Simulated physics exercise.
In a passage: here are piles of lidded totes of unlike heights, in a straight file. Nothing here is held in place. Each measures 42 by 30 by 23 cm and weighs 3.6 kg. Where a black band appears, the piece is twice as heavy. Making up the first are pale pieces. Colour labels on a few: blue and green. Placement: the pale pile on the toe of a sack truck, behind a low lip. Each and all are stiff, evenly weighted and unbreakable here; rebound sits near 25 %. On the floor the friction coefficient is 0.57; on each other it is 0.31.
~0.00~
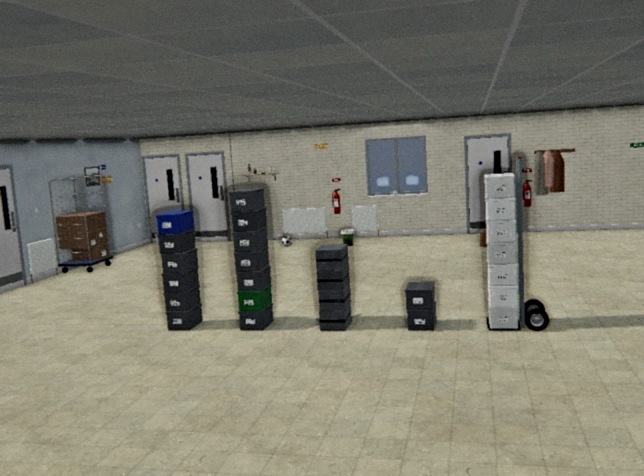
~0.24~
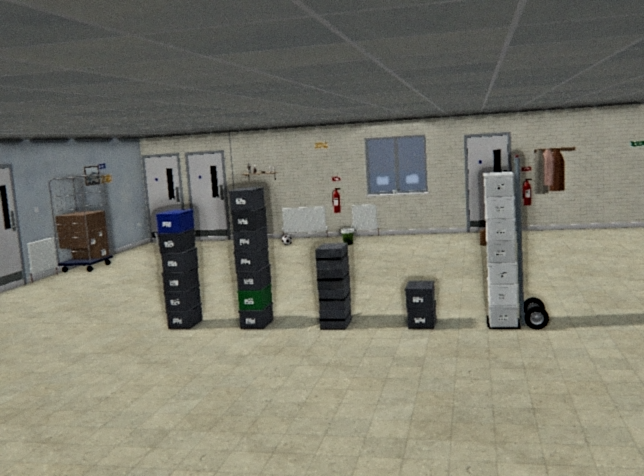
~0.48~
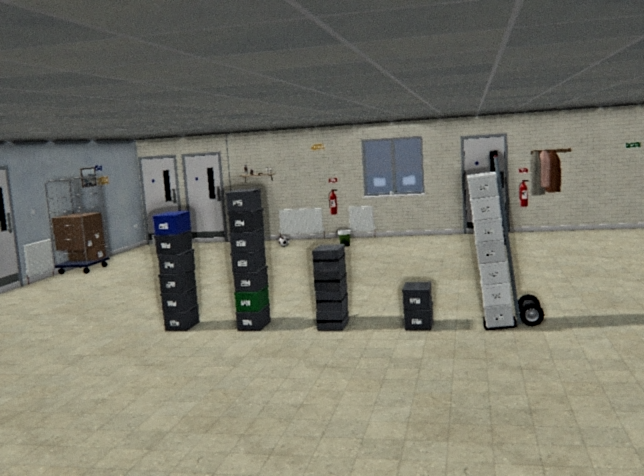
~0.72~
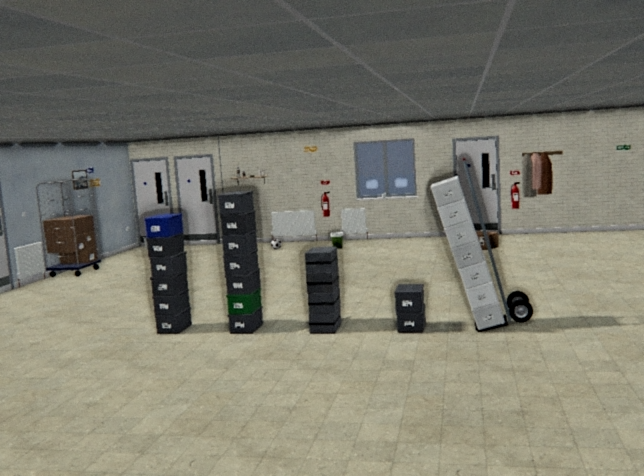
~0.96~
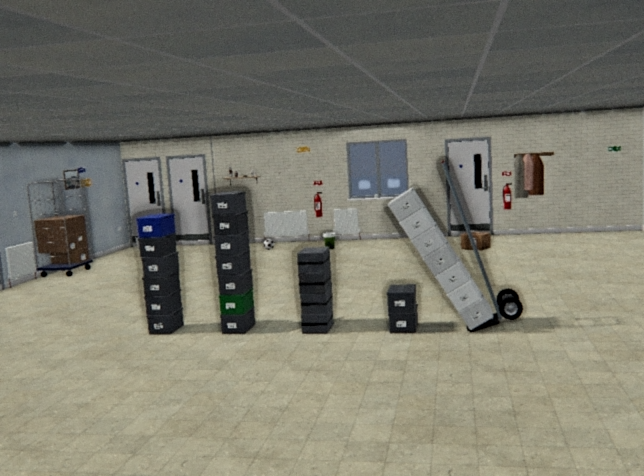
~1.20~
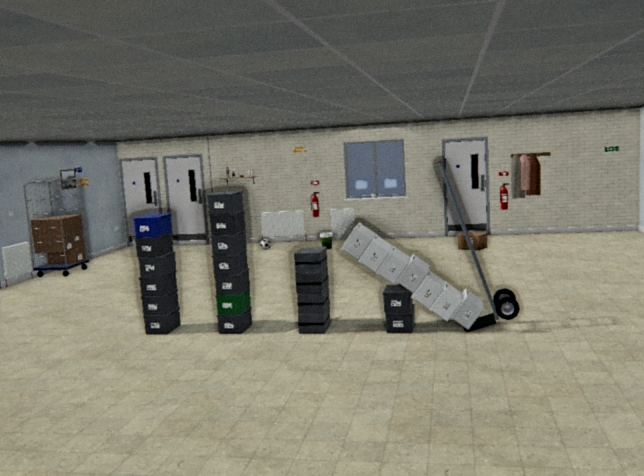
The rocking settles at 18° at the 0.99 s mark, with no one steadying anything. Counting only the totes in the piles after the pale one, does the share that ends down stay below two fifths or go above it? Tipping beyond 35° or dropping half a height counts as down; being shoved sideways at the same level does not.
It stays below two fifths.
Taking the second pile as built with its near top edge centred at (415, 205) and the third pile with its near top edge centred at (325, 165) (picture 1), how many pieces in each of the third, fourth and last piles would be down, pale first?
Third 7, fourth 6, last 5.
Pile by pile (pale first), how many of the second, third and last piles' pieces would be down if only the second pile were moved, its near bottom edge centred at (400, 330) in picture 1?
Down counts: Second 0, third 2, last 0.
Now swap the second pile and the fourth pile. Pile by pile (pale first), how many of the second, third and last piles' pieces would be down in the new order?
Pile by pile, you'd see second at 7, third at 4 and last at 0 down.
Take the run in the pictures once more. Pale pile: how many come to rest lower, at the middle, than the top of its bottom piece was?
The count is 3.
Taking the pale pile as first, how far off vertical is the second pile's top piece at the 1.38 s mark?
I'd put it close to 0° from upright.
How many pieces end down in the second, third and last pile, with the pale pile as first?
By pile: Second 0, third 2, last 0.
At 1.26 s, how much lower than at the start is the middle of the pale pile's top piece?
Roughly 70 cm lower.
By 1.26 s, 7 of the pale pile down; none of the 19 other totes down, 1 disturbed.
By 1.38 s, 7 of the pale pile down; none of the 19 other totes down, 3 disturbed.
By 1.66 s, 7 of the pale pile down; none of the 19 other totes down, 4 disturbed.
By 2.10 s, 7 of the pale pile down; 2 of the 19 other totes down.
When it is over (2.9 s), 7 of the pale pile down; 2 of the 19 other totes down; blue tote unmoved; green tote moved 21 mm. That is 11 per cent. In pixels of the last frame, middles, blue tote near (153, 226), green tote near (232, 301).
